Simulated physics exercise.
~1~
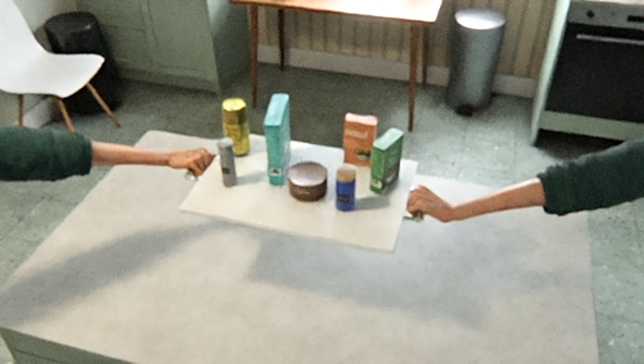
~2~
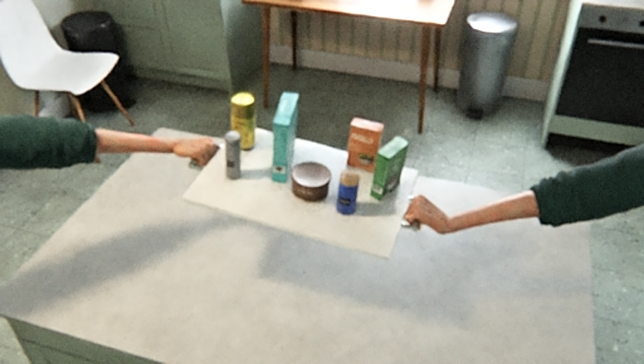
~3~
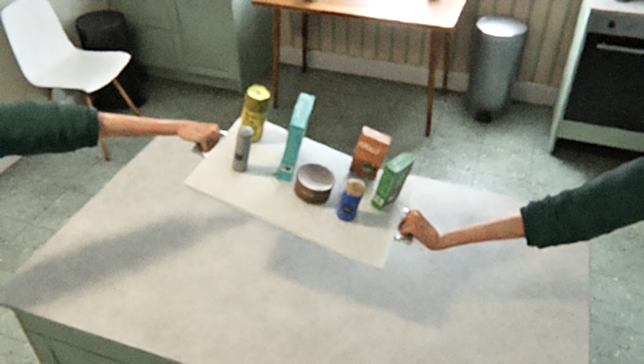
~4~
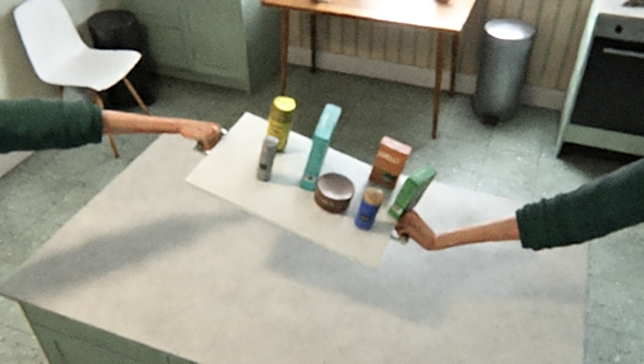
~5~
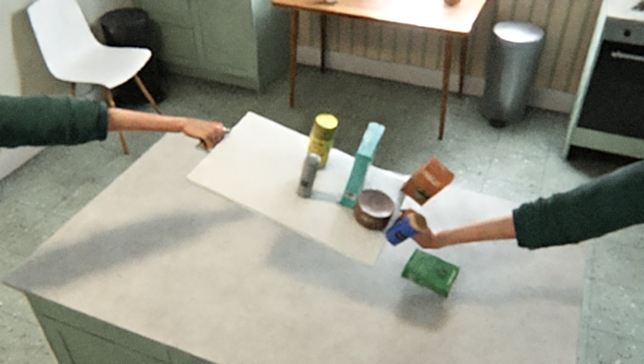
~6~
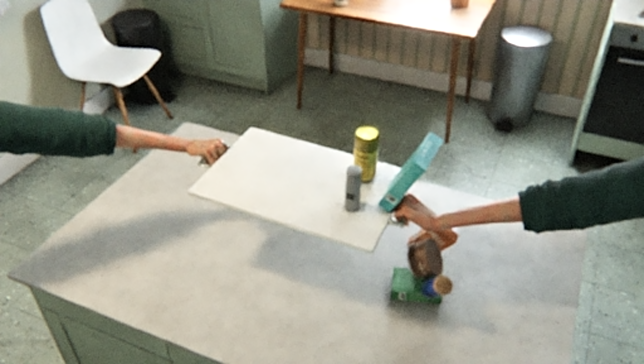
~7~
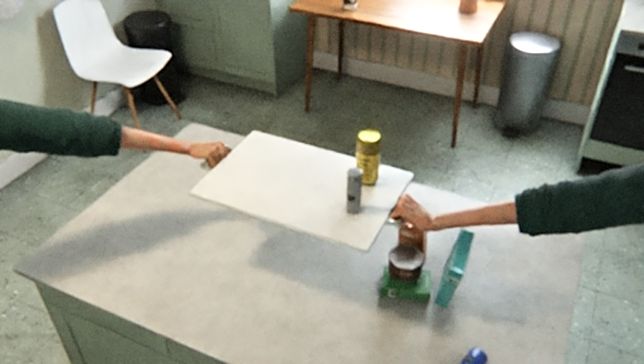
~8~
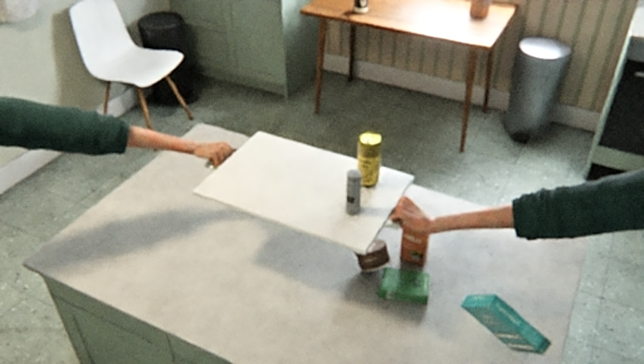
In a kitchen, two hands tipped a white board of packets and tubs down to the right, and most slid off onto the counter before it was levelled, leaving just the yellow can and grey shaker standing on it, further right than before.
